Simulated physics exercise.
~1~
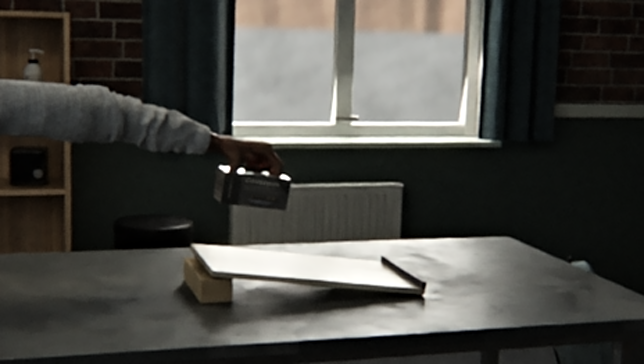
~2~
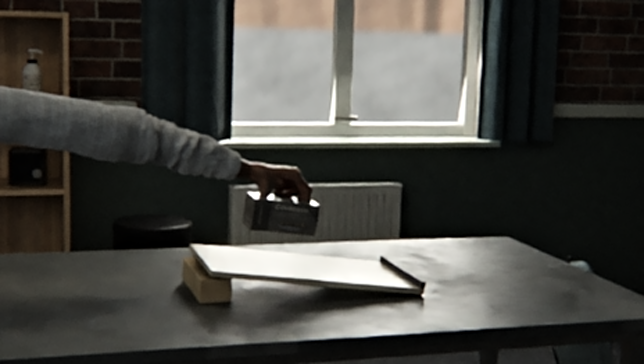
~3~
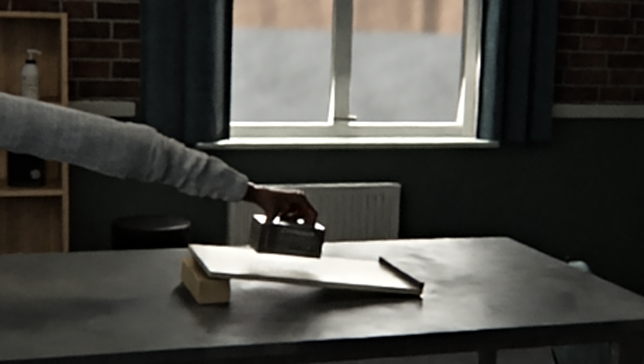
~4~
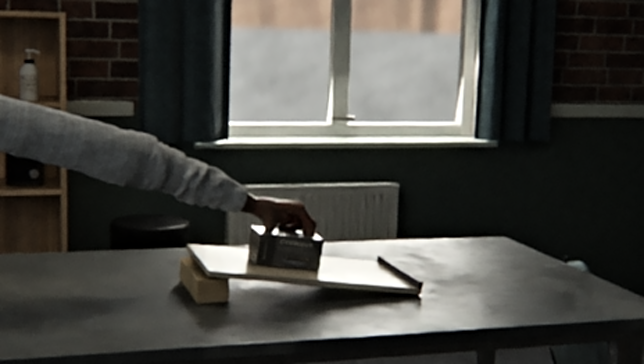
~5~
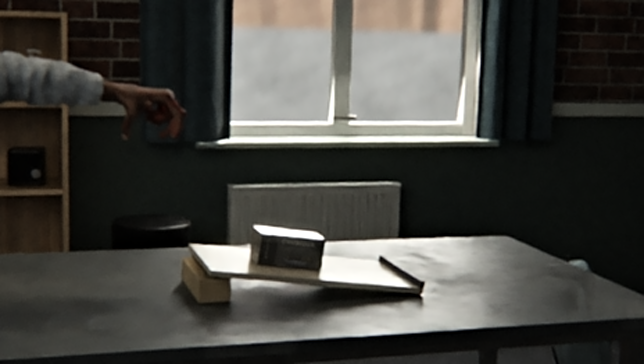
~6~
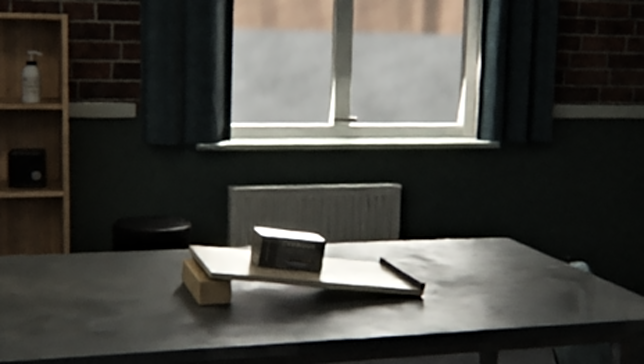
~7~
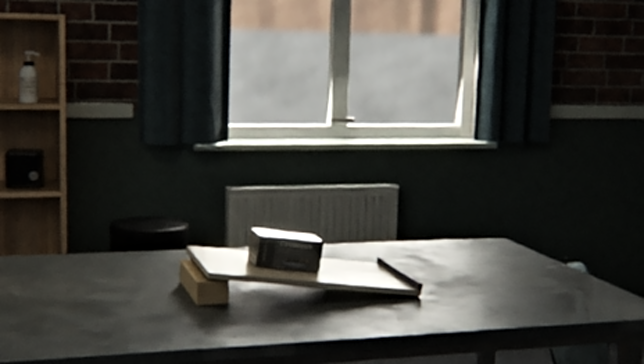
An arm in a grey sleeve reaches in from the left over a dark grey table, seen from across a dim room with a bright window, dark blue curtains and a radiator behind. On the table, a pale board slopes down to the right, its left end propped on a tan block and a dark strip at its lower end. The hand carries a dark grey carton right and down, then sets it on the middle of the slope. It lets go and draws back out to the left. The carton stays at rest on the tilted board.
